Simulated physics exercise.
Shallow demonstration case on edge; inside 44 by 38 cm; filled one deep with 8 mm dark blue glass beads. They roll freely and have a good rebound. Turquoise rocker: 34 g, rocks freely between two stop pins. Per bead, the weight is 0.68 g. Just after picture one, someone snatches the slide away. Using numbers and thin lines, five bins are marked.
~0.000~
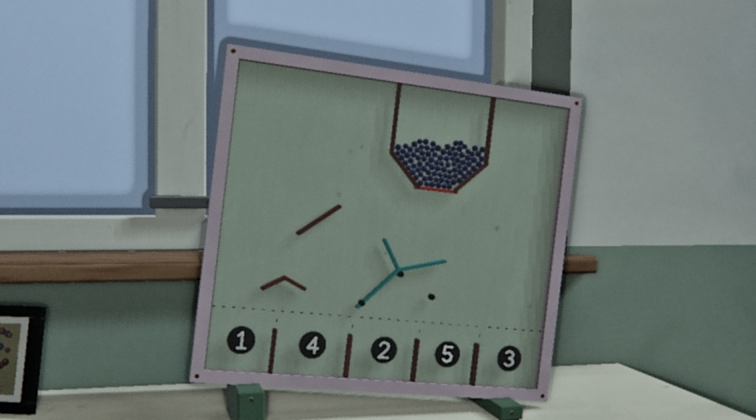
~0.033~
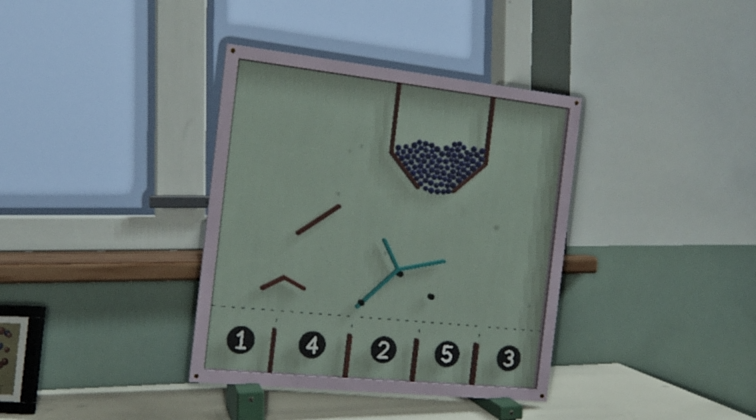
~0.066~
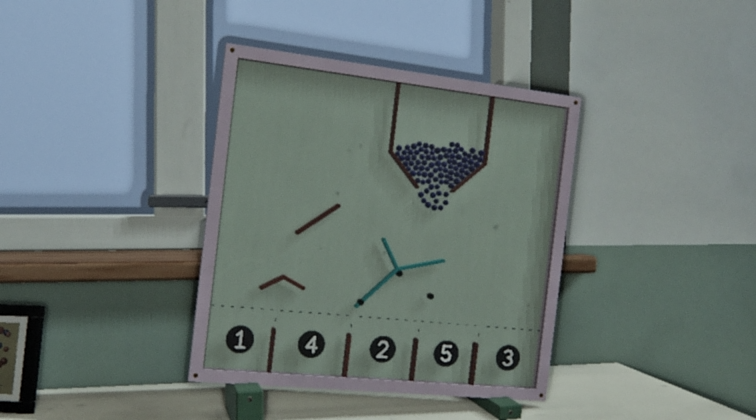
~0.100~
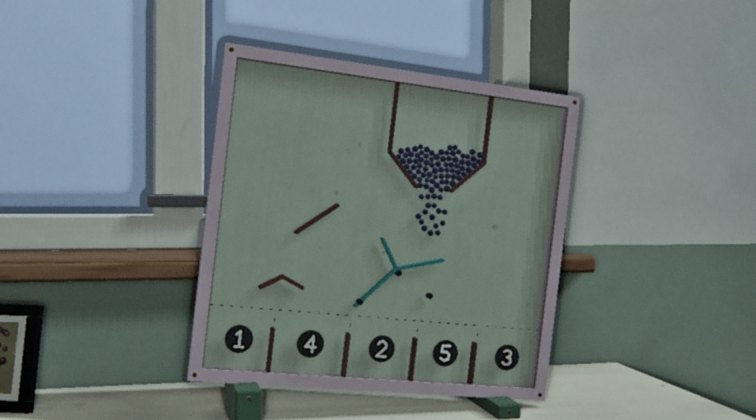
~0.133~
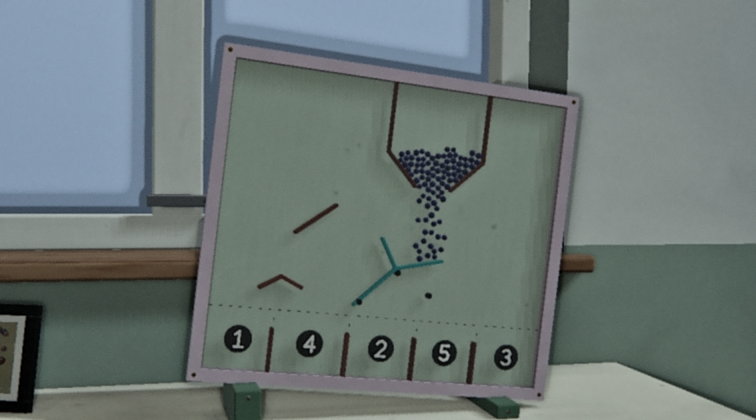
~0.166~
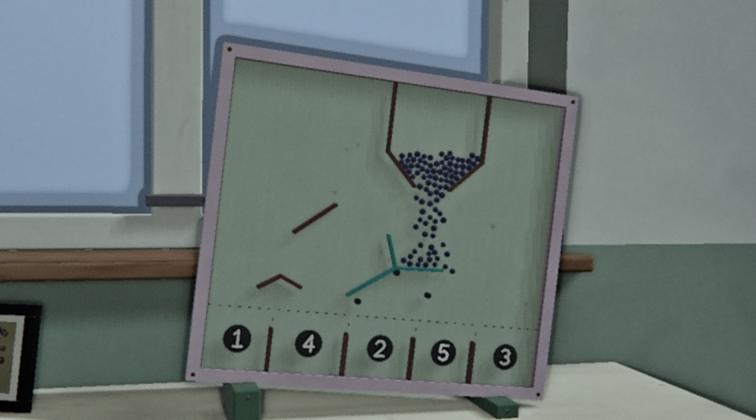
In a tilted case by a window, the slide under a hopper of dark blue beads was gone, and beads poured down onto a turquoise rocker, whose right arm dipped as they gathered.
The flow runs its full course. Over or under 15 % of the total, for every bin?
No. 1: Under, 2: Under, 3: Over, 4: Under, 5: Over.
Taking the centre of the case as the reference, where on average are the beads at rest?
About 11 cm right and 18 cm below.
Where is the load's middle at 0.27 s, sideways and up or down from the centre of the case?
6 cm right, 1 cm below.
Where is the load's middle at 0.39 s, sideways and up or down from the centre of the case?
Some 9 cm right and 9 cm below.
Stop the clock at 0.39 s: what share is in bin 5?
Around 25 per cent.
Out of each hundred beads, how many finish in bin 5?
Close to 45 per cent of the load rests there.
By 0.27 s, no. 3, 5 %, no. 5, 5 %; turquoise rocker right end down 23°.
By 0.39 s, no. 3, 20 %, no. 5, 25 %; turquoise rocker right end down 23°.
By 0.62 s, no. 3, 45 %, no. 5, 45 %; turquoise rocker right end down 19°.
Settled by 2.6 s, no. 1, 0 %, no. 2, 0 %, no. 3, 50 %, no. 4, 0 %, no. 5, 45 %; turquoise rocker left end down 26°.
